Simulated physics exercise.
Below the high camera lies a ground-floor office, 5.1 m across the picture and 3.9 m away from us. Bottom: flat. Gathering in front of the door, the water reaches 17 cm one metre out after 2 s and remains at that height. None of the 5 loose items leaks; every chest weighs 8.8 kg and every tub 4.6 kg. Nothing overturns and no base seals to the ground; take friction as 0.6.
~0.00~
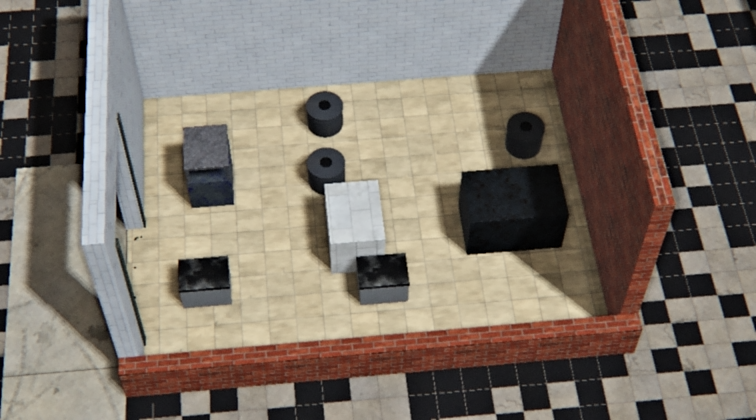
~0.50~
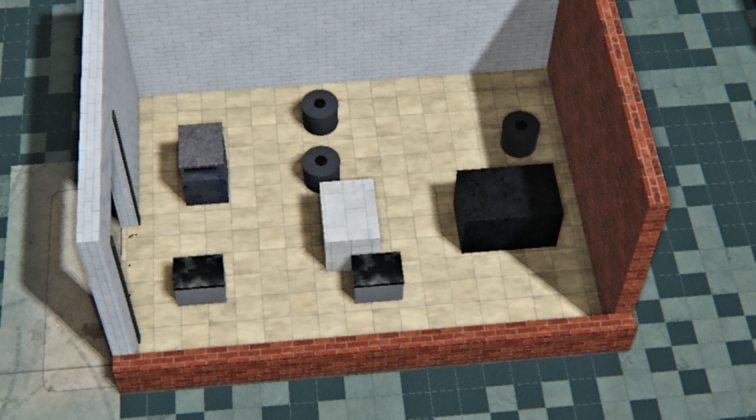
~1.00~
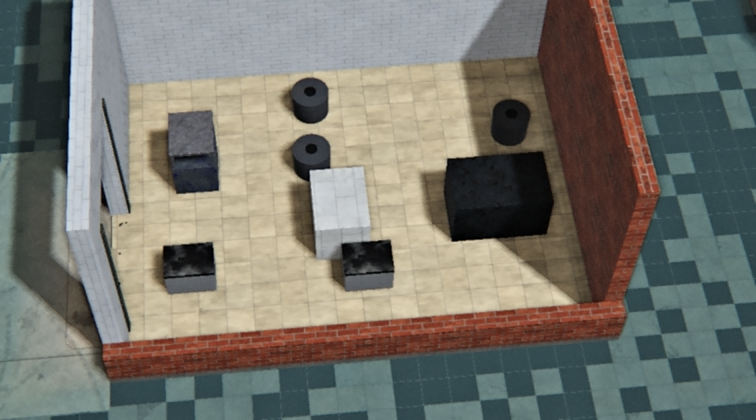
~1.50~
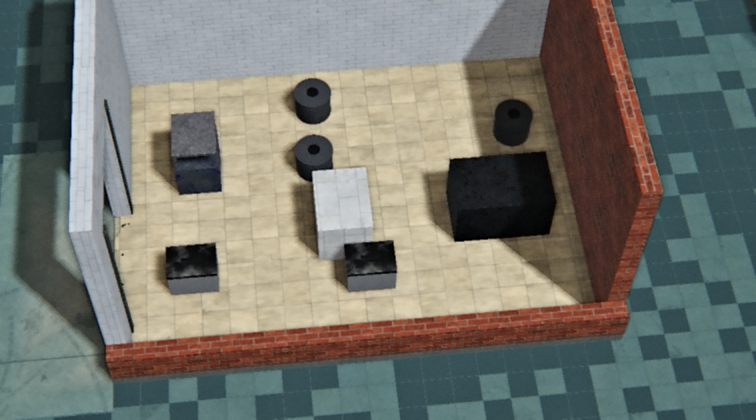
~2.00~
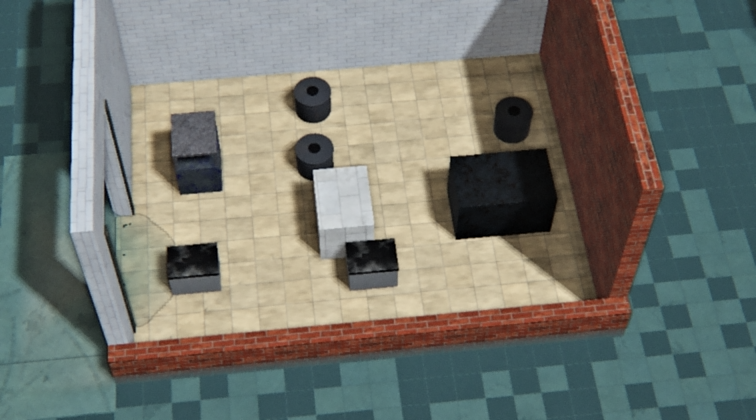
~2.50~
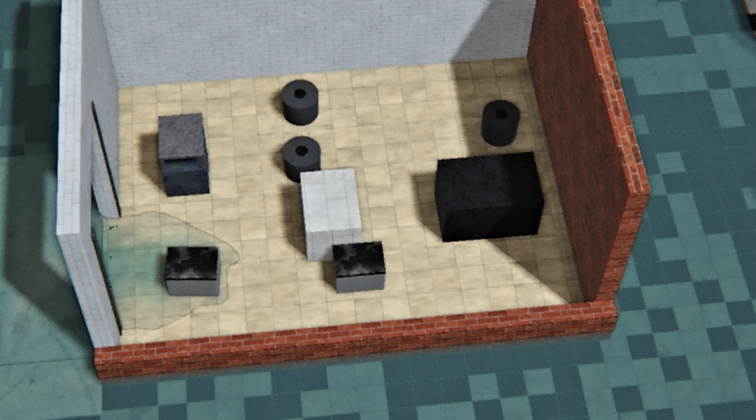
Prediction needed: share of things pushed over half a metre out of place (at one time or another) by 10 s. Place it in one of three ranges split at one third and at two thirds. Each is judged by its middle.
Range: The top, two thirds or more.
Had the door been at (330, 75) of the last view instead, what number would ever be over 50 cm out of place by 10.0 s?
Result: 4 of them.
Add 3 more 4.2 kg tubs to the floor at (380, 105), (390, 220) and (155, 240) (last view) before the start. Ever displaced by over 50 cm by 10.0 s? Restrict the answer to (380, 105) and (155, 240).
Above the limit, then above the limit.
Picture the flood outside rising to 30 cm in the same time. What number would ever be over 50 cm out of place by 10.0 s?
Count: 5.
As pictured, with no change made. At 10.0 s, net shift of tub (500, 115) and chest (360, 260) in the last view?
They've ended up 60 cm and 80 cm away, in that order.
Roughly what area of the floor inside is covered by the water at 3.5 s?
Roughly 5.0 m2.
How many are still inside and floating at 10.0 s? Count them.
5 at that moment.
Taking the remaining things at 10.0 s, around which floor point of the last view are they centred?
Around (469, 173).
After 3.5 s 1 of 5 are over 50 cm from their spots; 0 afloat.
After 4.5 s 2 of 5 are over 50 cm from their spots; 1 afloat.
After 7.0 s 3 of 5 are over 50 cm from their spots; 2 afloat.
After 10.0 s 5 of 5 are over 50 cm from their spots, and 5 have been at some point; 5 afloat.
